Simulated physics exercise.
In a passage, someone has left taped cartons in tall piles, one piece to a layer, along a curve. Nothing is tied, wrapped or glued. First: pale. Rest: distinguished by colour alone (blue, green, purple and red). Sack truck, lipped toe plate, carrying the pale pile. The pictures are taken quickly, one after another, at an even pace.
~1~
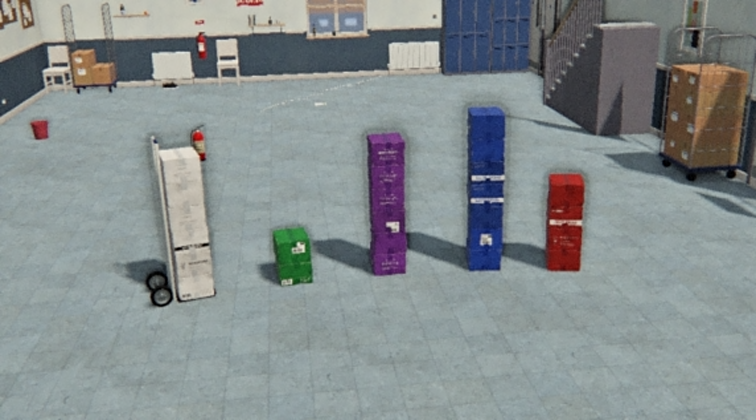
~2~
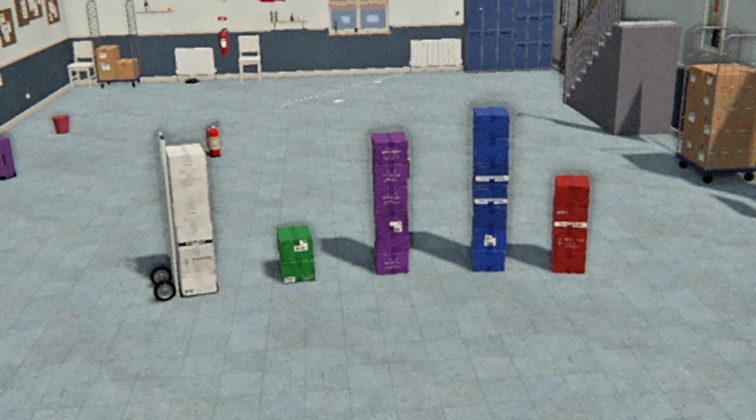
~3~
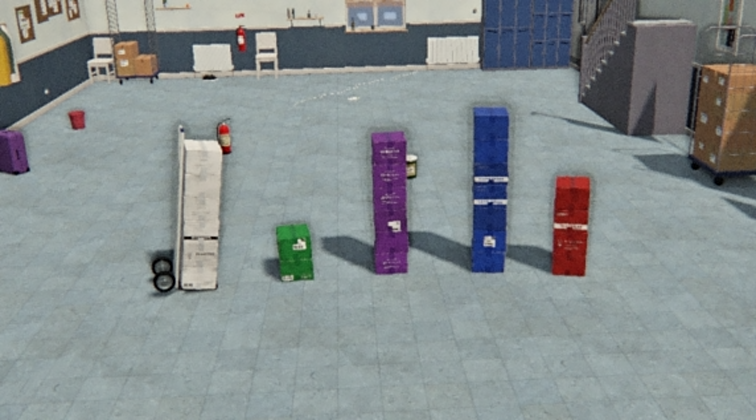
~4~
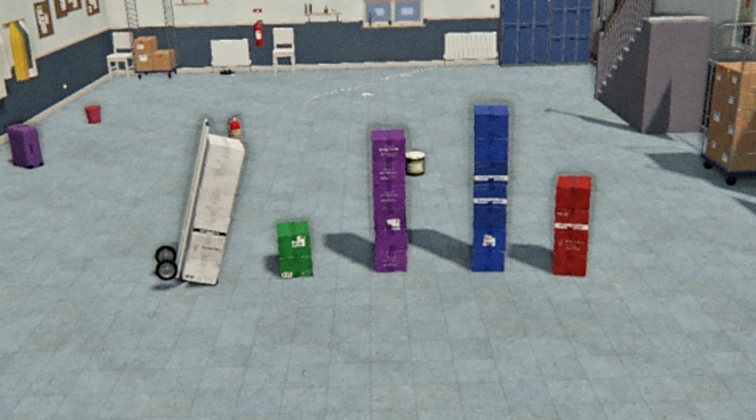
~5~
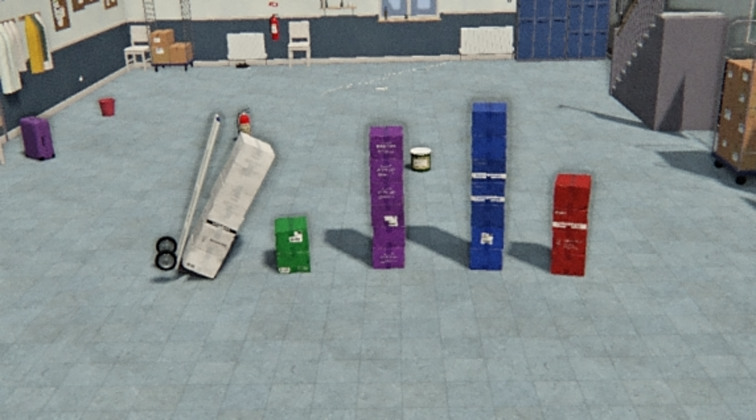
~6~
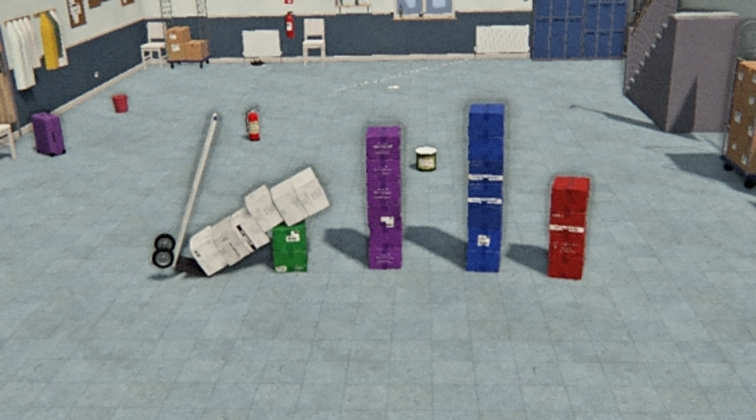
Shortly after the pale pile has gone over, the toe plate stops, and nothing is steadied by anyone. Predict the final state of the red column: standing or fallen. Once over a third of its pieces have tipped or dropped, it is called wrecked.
Standing.
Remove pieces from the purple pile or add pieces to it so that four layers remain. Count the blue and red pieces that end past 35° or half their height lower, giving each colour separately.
Blue 0, red 0.
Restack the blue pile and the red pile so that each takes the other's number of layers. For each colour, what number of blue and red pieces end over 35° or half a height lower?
Blue 0, red 0.
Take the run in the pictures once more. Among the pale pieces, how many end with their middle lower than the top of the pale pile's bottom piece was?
Of the pale pieces, the number is 5.
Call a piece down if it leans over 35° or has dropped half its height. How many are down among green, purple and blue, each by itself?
In the end the numbers are green 0, purple 0 and blue 0.
Soon after the last picture, 6 of the pale pile down; none of the 4 red cartons down (0 of 19 in all colours); top red carton unmoved.
A little later, 6 of the pale pile down; none of the 4 red cartons down (0 of 19 in all colours); top red carton unmoved; top green carton shifted a little.
Later still, 6 of the pale pile down; none of the 4 red cartons down (0 of 19 in all colours); top red carton unmoved.
After that, 6 of the pale pile down; none of the 4 red cartons down (0 of 19 in all colours); top red carton unmoved; top green carton shifted a little.
At rest, 6 of the pale pile down; none of the 4 red cartons down (0 of 19 in all colours); top red carton unmoved; top blue carton unmoved. As the last picture would show them, middles, top red carton near (571, 194), top blue carton near (487, 120).
